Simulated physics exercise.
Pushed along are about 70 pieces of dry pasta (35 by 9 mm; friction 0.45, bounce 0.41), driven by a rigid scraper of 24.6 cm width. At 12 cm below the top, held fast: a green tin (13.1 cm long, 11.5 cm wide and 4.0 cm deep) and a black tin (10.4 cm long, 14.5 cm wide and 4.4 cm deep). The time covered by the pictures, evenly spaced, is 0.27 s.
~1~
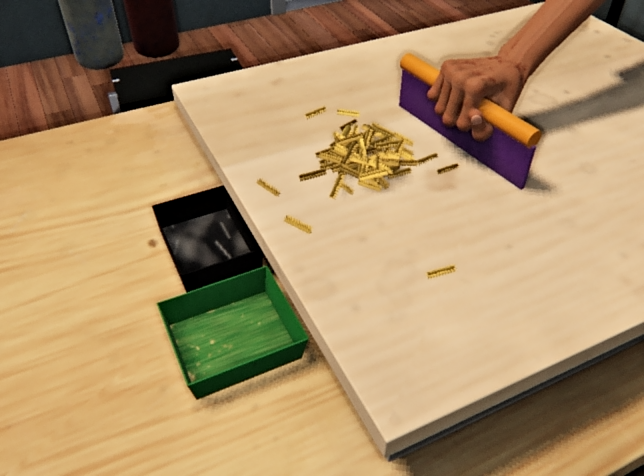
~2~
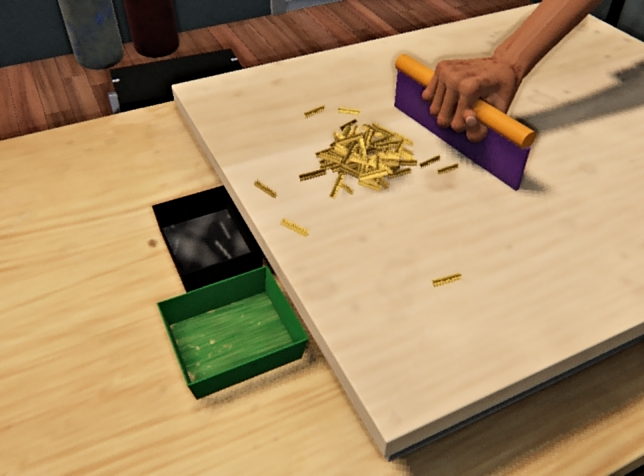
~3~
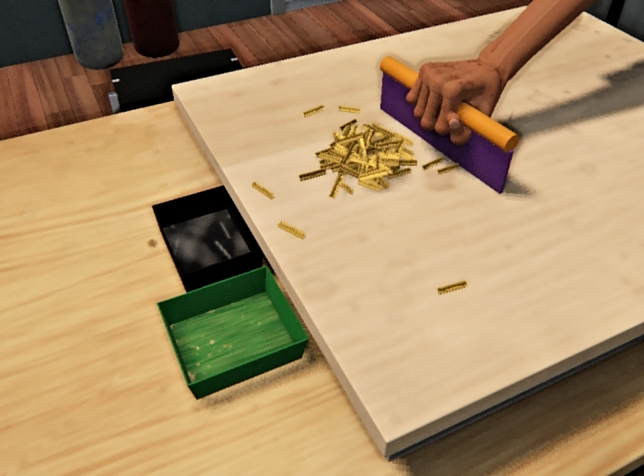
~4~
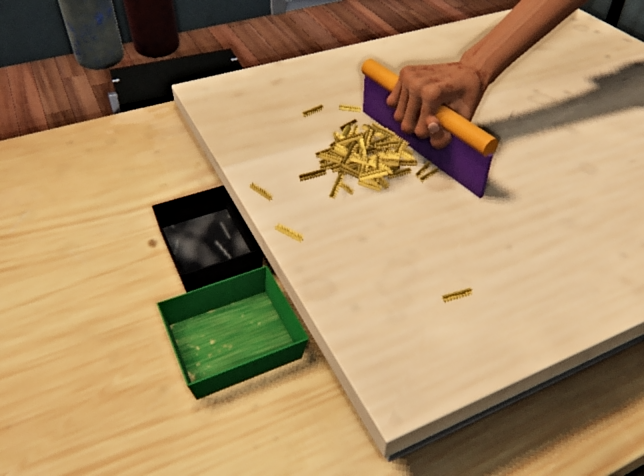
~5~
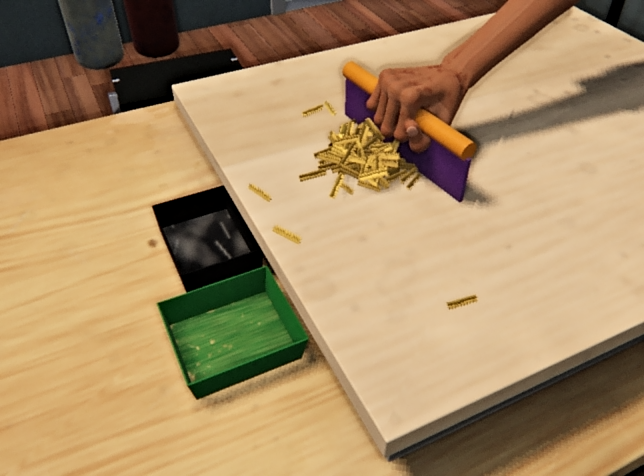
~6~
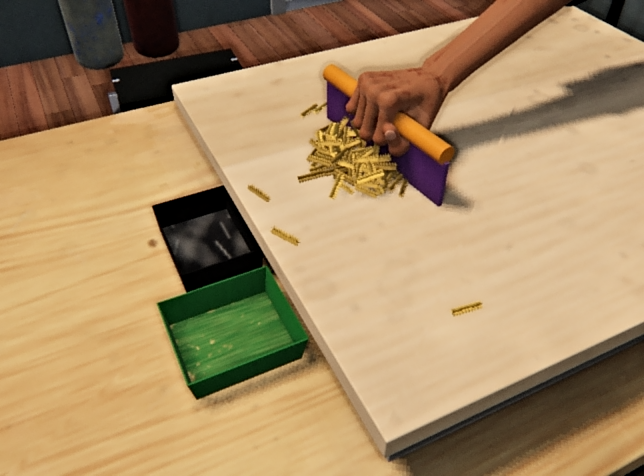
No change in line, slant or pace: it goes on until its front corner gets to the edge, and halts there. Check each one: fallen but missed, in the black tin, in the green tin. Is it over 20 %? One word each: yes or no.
Fallen but missed: No, black tin: Yes, green tin: No.
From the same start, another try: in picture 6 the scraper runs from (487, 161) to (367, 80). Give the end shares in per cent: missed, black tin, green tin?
Missed 10; black tin 65; green tin 5.
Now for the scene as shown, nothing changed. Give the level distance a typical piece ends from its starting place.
Some 24 centimetres.
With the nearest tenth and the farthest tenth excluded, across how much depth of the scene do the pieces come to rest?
I'd say some 20 centimetres.
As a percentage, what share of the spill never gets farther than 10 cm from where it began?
Roughly 5 per cent.
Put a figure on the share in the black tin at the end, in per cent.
70 per cent.
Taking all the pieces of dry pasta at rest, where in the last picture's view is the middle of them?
It settles with its middle around (201, 261).
Then, 0.21 s after the last picture, scraper 23 cm from its start, spill 18 cm wide; still on top 100 %.
Then, 0.42 s after the last picture, scraper 30 cm from its start, spill 23 cm wide; green tin 5 %, black tin 40 %, off the edge, not caught 25 %, still on top 30 %.
Then, 0.59 s after the last picture, scraper 30 cm from its start, spill 24 cm wide; green tin 5 %, black tin 70 %, off the edge, not caught 15 %, still on top 10 %.
In the end, green tin 10 %, black tin 70 %, fallen but missed 15 %, still on top 10 %.
